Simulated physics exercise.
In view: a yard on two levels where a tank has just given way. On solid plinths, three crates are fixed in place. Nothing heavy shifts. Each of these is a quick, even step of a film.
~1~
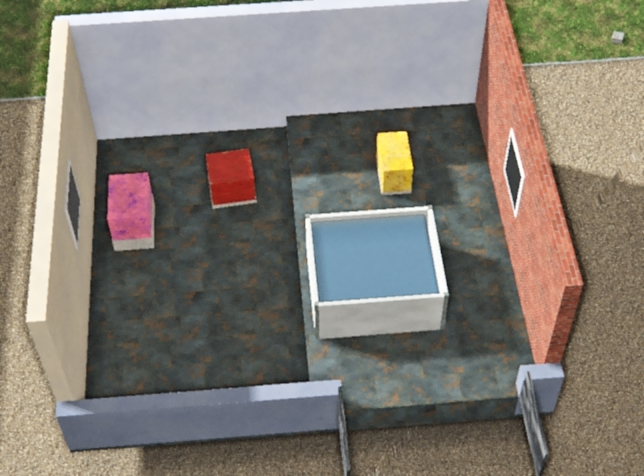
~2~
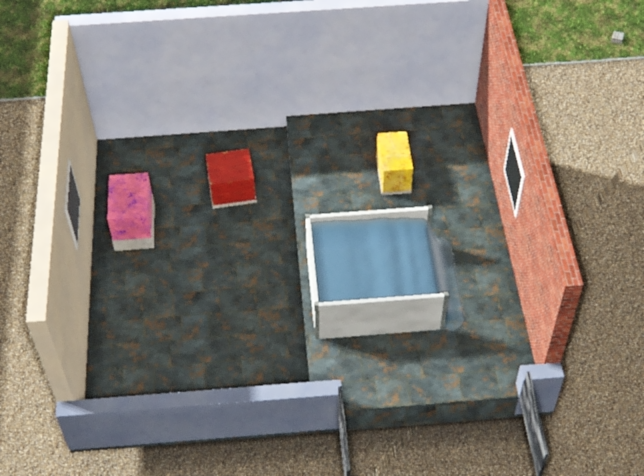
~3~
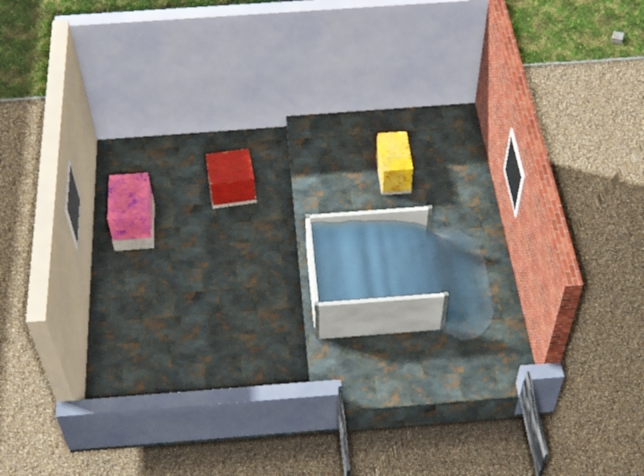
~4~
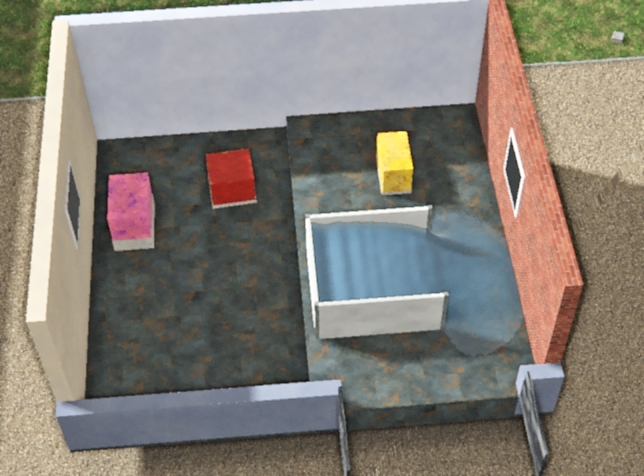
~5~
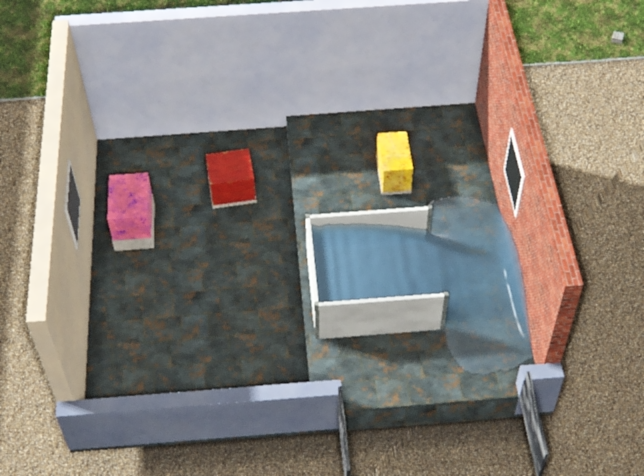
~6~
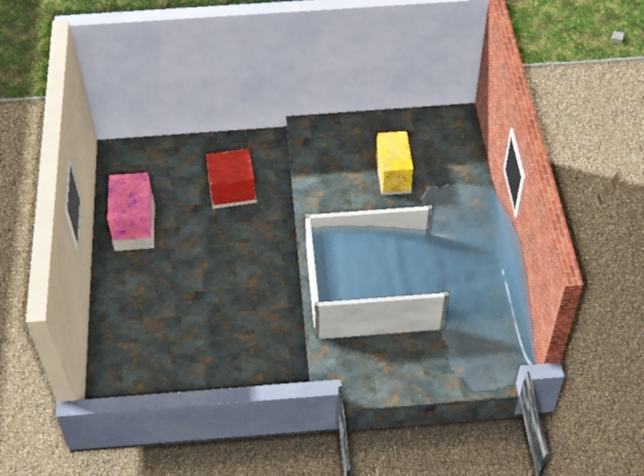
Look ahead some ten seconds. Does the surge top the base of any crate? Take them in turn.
Outcome: Yellow crate: A wet one; pink crate: A dry one; red crate: A wet one.
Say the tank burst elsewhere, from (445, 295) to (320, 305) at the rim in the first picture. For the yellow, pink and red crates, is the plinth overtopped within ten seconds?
Result: Yellow crate is left untouched, pink crate is left untouched, red crate is left untouched.
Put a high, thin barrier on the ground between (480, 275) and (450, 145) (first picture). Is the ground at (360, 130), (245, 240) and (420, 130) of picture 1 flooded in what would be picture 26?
One by one: Soaked, soaked, soaked.
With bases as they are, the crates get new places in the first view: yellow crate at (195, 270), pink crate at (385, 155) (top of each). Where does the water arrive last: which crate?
It's the yellow-painted one.
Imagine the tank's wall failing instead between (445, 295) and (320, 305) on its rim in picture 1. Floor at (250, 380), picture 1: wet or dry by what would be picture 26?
Result for the point: Drenched.
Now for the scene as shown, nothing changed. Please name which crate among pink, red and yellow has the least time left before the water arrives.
That would be the yellow-painted one.
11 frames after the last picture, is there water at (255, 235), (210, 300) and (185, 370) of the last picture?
Going through them in order, I'd call them clear, clear and clear.
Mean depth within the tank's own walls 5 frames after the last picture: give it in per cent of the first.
Somewhere around 44 %, give or take.
A moment on, water covers 15 % of the floor; the yellow crate not reached, the pink crate not reached, the red crate not reached.
Next, water covers 30 % of the floor; the yellow crate water round its plinth, the pink crate not reached, the red crate not reached.
Then, water covers 50 % of the floor; the yellow crate water round its plinth, the pink crate not reached, the red crate water round its plinth.
Later, water covers 75 % of the floor; the yellow crate water round its plinth, the pink crate water round its plinth, the red crate water round its plinth.
In the end, water covers 85 % of the floor; the yellow crate was topped, the pink crate stayed above the water, the red crate was topped.
